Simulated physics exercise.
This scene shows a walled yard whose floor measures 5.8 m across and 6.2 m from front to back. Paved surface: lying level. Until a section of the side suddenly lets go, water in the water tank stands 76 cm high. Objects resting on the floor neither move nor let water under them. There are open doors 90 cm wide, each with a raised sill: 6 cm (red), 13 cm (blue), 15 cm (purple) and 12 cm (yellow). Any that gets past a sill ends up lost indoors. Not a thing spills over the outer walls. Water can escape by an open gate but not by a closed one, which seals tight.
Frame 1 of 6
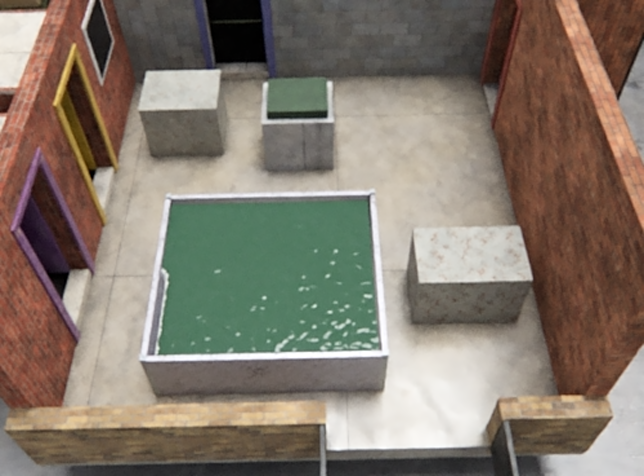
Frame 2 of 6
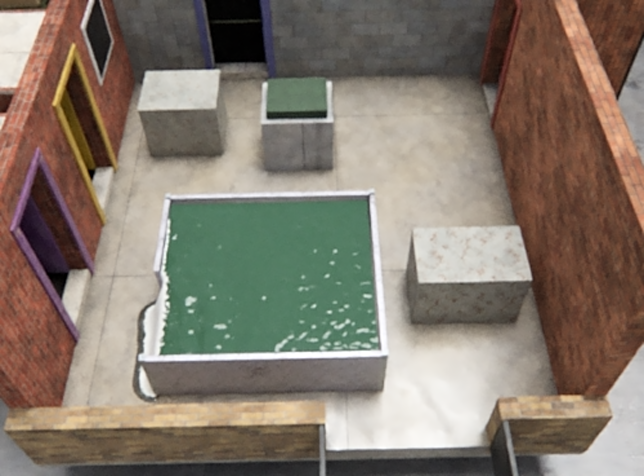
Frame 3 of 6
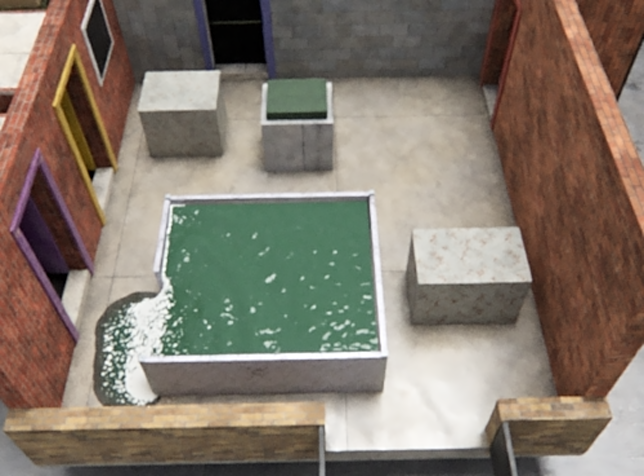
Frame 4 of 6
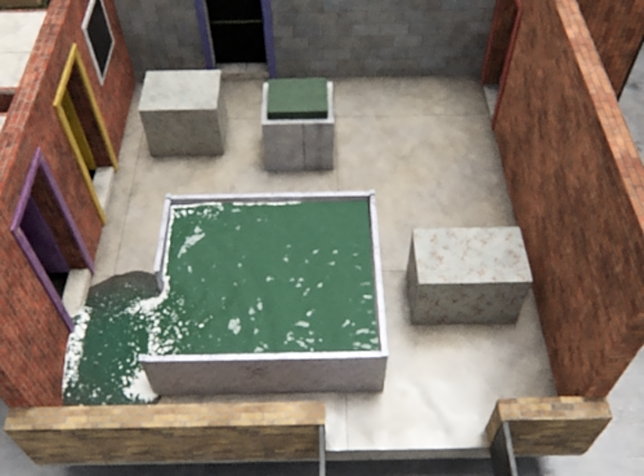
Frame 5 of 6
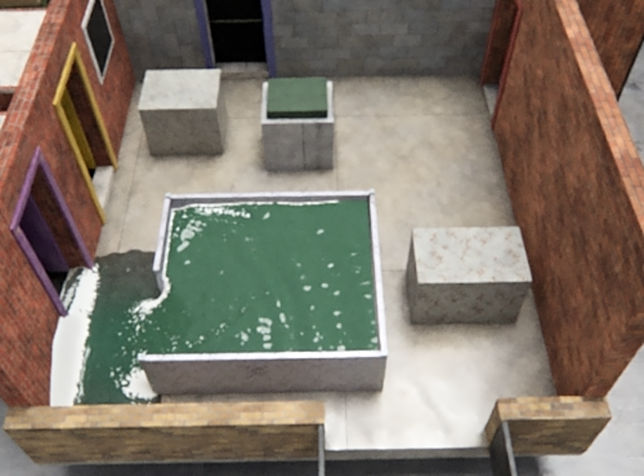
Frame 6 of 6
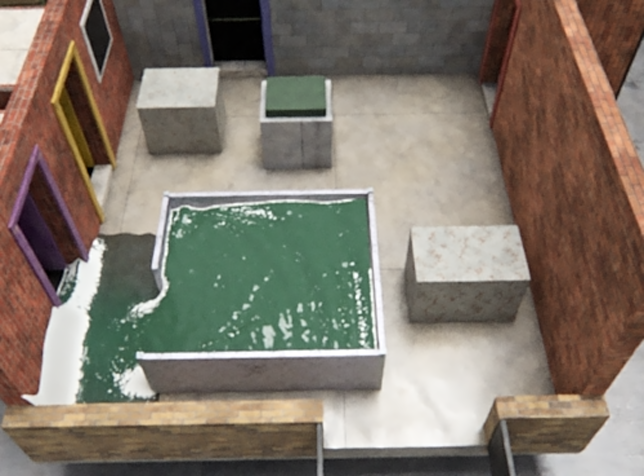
In a walled yard, green water pours from the tank's left side and spreads across the floor.
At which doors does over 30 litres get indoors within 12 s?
Red door: Limit broken, blue door: Limit unbroken, purple door: Limit broken, yellow door: Limit unbroken.
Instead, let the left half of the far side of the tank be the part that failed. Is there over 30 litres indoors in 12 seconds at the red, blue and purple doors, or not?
Red: Exceeding the limit; blue: Exceeding the limit; purple: Within the limit.
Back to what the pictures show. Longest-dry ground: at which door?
That would be the red door, last of all.
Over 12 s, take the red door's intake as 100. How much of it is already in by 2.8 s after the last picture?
Estimate: Around 0 per cent.
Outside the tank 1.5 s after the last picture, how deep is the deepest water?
It gets to some 58 cm.
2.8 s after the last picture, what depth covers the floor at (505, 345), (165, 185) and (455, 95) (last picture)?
Depths in turn: Roughly 7, 6 and 0 centimetres.
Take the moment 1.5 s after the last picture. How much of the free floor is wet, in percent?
35 %.
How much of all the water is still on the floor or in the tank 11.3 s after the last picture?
I'd say close to 74 percent is still there.
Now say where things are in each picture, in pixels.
Still water, 76 cm deep, in the water tank at (268, 272), in the first frame.
The front is at (152, 398), 0.7 m from the gap at (163, 338); 0.3 m2 of floor is under water; 76 cm left at the back of the water tank, in the second frame.
Water pours out at (163, 339) and has run 0.9 m, to (118, 308); typically 12 cm deep outside, 76 cm at the water tank's back, in the third frame.
Water pours out at (163, 339) and has run 1.4 m, to (88, 296); typically 12 cm deep outside, 76 cm at the water tank's back, in the fourth frame.
The front is at (95, 265), 1.7 m from the gap at (163, 339); 2.7 m2 of floor is under water; 76 cm left at the back of the water tank, in the fifth frame.
Water pours out at (161, 337) and has run 2.0 m, to (99, 238); typically 13 cm deep outside, 73 cm at the water tank's back, in the sixth frame.
Then, 0.7 s after the last picture water covers 15 % of the floor and is deepest (72 cm) near (54, 432); red door not reached, blue door not reached, purple door 35 cm at the sill, 93 L in, yellow door 5 cm at the sill, 0 L in.
Then, 1.5 s after the last picture water covers 35 % of the floor and is deepest (58 cm) near (54, 432); red door not reached, blue door not reached, purple door 37 cm at the sill, 215 L in, yellow door 7 cm at the sill, 0 L in.
Then, 2.8 s after the last picture water covers 55 % of the floor and is deepest (37 cm) near (89, 416); red door not reached, blue door 7 cm at the sill, 0 L in, purple door 29 cm at the sill, 354 L in, yellow door 9 cm at the sill, 0 L in.
Then, 6.3 s after the last picture water covers 95 % of the floor and is deepest (22 cm) near (80, 387); red door 16 cm at the sill, 20 L in, blue door 10 cm at the sill, 4 L in, purple door 19 cm at the sill, 477 L in, yellow door 6 cm at the sill, 0 L in.
Then, 11.3 s after the last picture water covers 100 % of the floor and is deepest (16 cm) near (270, 228); red door 11 cm at the sill, 126 L in, blue door 7 cm at the sill, 6 L in, purple door 11 cm at the sill, 488 L in, yellow door 9 cm at the sill, 1 L in.
